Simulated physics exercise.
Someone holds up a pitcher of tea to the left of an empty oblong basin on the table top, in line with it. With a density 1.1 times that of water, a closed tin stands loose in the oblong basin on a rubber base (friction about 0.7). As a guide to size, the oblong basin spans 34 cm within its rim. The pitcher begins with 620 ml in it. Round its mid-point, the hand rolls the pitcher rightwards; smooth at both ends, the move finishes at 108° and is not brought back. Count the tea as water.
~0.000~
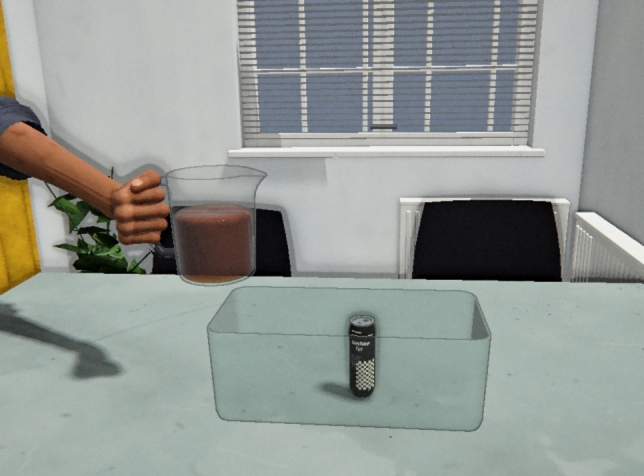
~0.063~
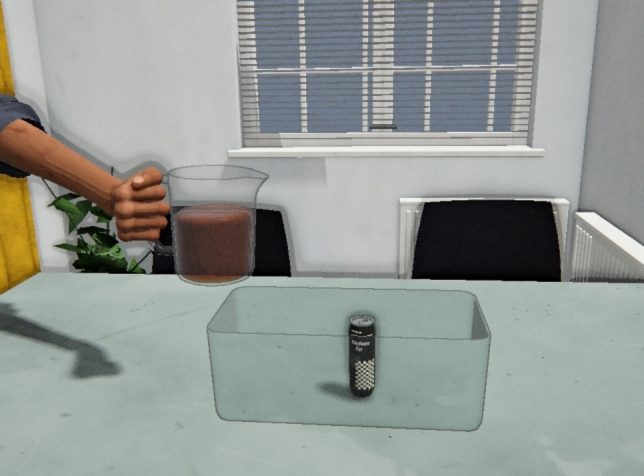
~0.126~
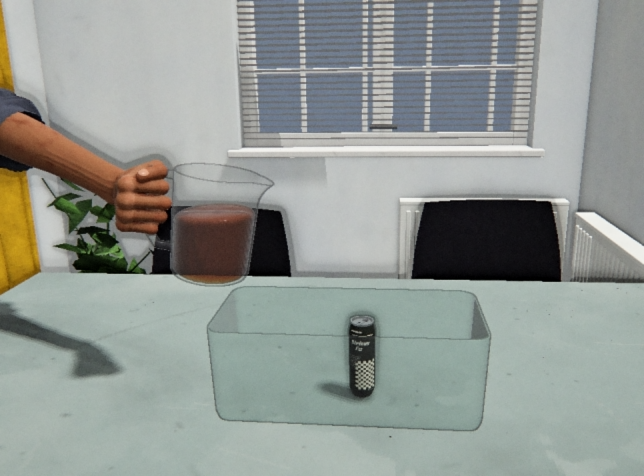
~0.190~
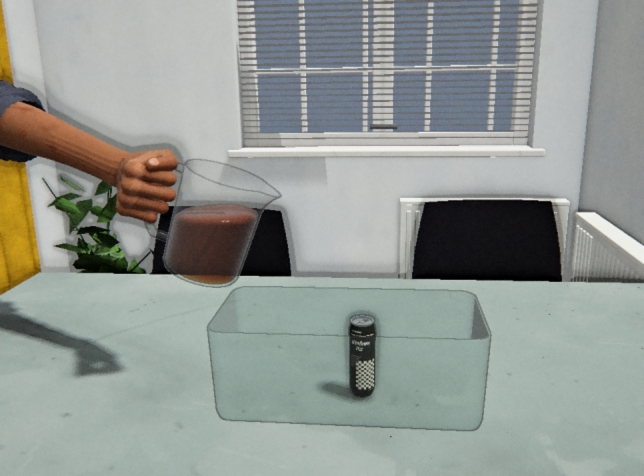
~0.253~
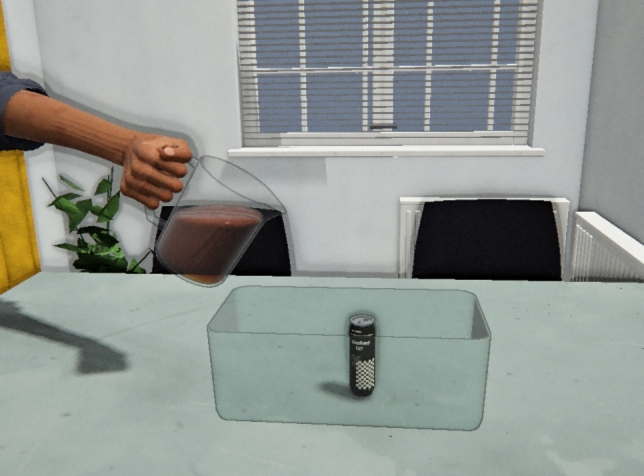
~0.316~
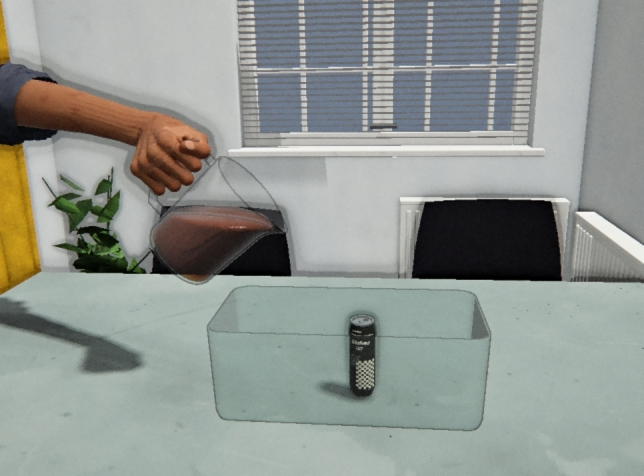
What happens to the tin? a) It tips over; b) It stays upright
(b) It stays upright.
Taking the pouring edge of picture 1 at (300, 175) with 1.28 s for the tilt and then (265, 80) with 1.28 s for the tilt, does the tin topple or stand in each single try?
Run one: It tumbles. Run two: It tumbles.
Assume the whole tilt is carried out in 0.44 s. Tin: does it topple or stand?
The tin stays up.
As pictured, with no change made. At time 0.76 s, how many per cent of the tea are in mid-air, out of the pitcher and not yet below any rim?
About 8 percent.
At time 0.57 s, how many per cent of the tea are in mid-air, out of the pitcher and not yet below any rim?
Around 20 percent.
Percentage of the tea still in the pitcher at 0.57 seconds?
Around 60 in a hundred.
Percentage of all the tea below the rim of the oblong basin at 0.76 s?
Some 76 percent of the total.
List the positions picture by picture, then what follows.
Tilt 0°; pouring edge (267, 174); surface from (177, 211) to (253, 211); the oblong basin's rim runs from (221, 308) to (482, 315); the tin's top is at (362, 324), in the first picture.
Tilt 2°; pouring edge (269, 176); surface from (177, 211) to (253, 211), in the second picture.
Tilt 9°; pouring edge (274, 183); surface from (178, 211) to (255, 212), in the third picture.
Tilt 20°; pouring edge (282, 195); surface from (178, 215) to (258, 213), in the fourth picture.
Tilt 33°; pouring edge (287, 212); surface from (169, 222) to (264, 216), in the fifth picture.
Tilt 48°; pouring edge (288, 231); surface from (161, 220) to (274, 222), in the sixth picture.
By 0.57 s the tilt is 102° and 61 per cent is still to pour; the tin stands where it began.
By 0.76 s the tilt is 108° and 15 per cent is still to pour; the tin stands where it began.
By 0.96 s the tilt is 108° and 2 per cent is still to pour; the tin stands where it began.
By 1.18 s the tilt is 108° and 0 per cent is still to pour; the tin stands where it began.
At rest the tin stands where it began.
